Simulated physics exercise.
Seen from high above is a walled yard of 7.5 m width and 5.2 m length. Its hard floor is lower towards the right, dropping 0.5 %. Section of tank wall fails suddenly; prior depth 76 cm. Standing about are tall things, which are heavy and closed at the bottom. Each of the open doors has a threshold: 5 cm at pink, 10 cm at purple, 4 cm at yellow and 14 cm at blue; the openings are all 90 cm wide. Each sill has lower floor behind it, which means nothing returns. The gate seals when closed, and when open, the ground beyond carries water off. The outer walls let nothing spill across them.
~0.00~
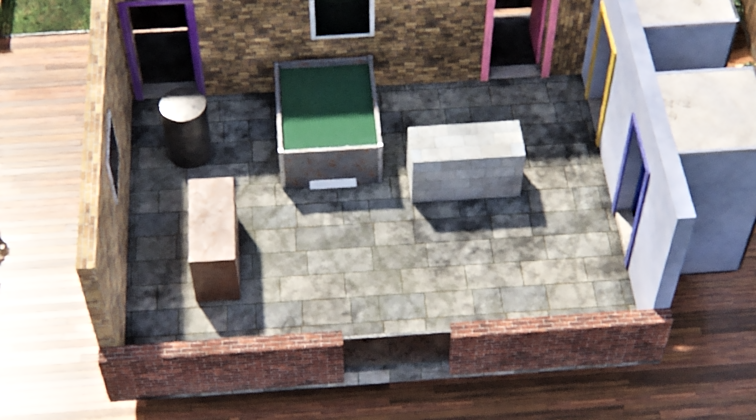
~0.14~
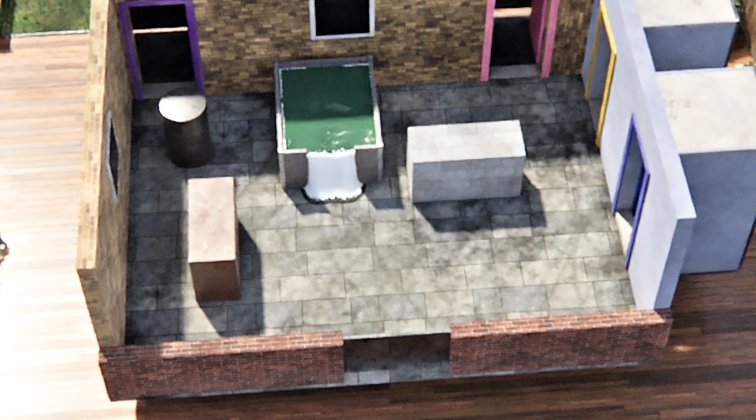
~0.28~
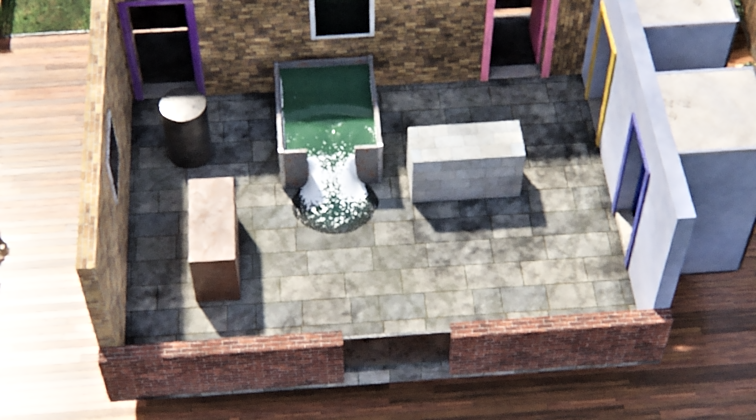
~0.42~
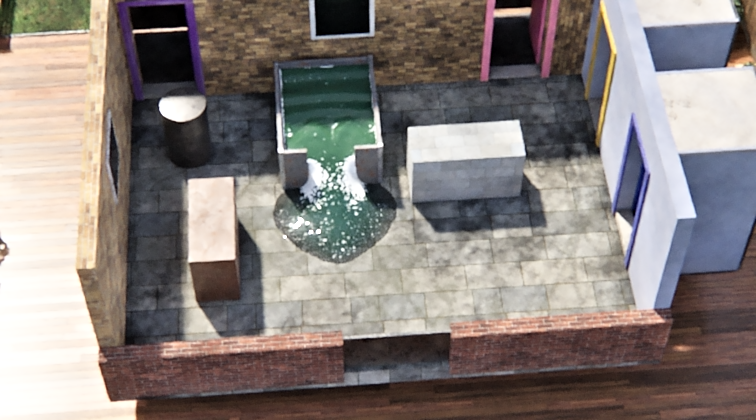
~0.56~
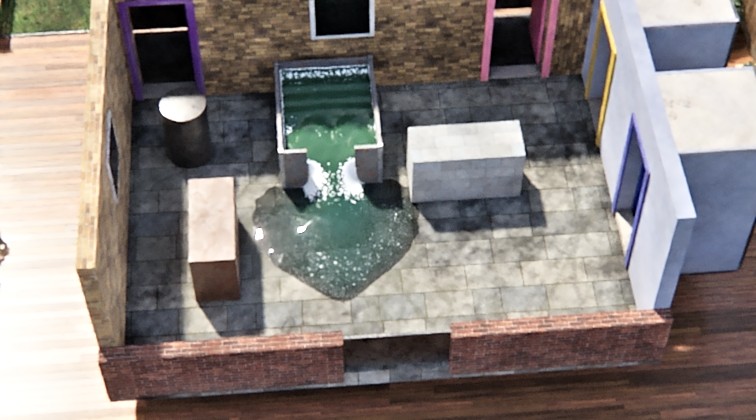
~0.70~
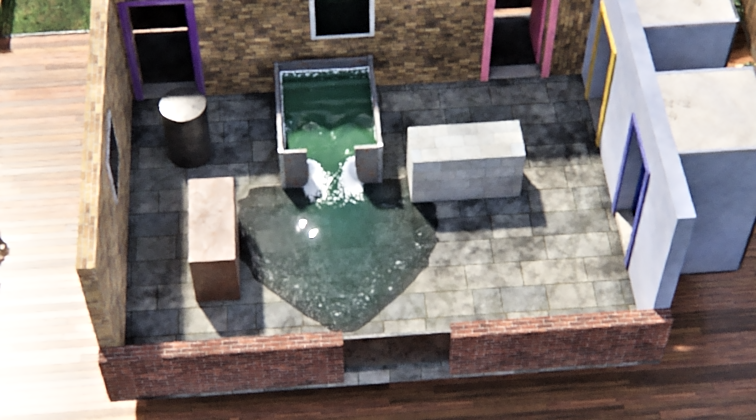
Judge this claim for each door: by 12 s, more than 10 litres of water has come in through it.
Verdicts: The pink door, true; the purple door, false; the yellow door, true; the blue door, false.
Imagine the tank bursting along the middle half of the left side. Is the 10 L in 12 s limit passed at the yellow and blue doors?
Lab note: Vs limit, yellow door inside limit; blue door inside limit.
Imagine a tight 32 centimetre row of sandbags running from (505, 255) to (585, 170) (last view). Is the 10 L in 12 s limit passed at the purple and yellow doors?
So the purple door comes out low enough while the yellow door comes out low enough.
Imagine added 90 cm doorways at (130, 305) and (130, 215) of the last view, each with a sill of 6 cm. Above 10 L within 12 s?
So the first one exceeds it, while the second one doesn't reach it.
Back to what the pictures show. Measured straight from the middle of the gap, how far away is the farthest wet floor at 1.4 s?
Roughly 3.8 m.
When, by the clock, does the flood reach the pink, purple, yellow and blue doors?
Pink 5.5 s, purple 5.0 s, yellow 4.5 s, blue 3.2 s.
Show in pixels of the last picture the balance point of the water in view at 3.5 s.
I'd say somewhere around (354, 243).
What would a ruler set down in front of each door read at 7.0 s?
Pink 9 cm, purple 8 cm, yellow 4 cm, blue 9 cm.
After 1.4 s water covers 30 % of the floor and is deepest (36 cm) near (328, 191); pink door not reached, purple door not reached, yellow door not reached, blue door not reached.
After 2.2 s water covers 40 % of the floor and is deepest (30 cm) near (278, 363); pink door not reached, purple door not reached, yellow door not reached, blue door not reached.
After 3.5 s water covers 50 % of the floor and is deepest (20 cm) near (137, 372); pink door not reached, purple door not reached, yellow door not reached, blue door 6 cm at the sill, 0 L in.
After 7.0 s water covers 85 % of the floor and is deepest (12 cm) near (616, 340); pink door 9 cm at the sill, 3 L in, purple door 8 cm at the sill, 0 L in, yellow door 4 cm at the sill, 0 L in, blue door 9 cm at the sill, 0 L in.
After 12.0 s water covers 100 % of the floor and is deepest (9 cm) near (582, 91); pink door 8 cm at the sill, 50 L in, purple door 6 cm at the sill, 0 L in, yellow door 7 cm at the sill, 25 L in, blue door 6 cm at the sill, 0 L in.
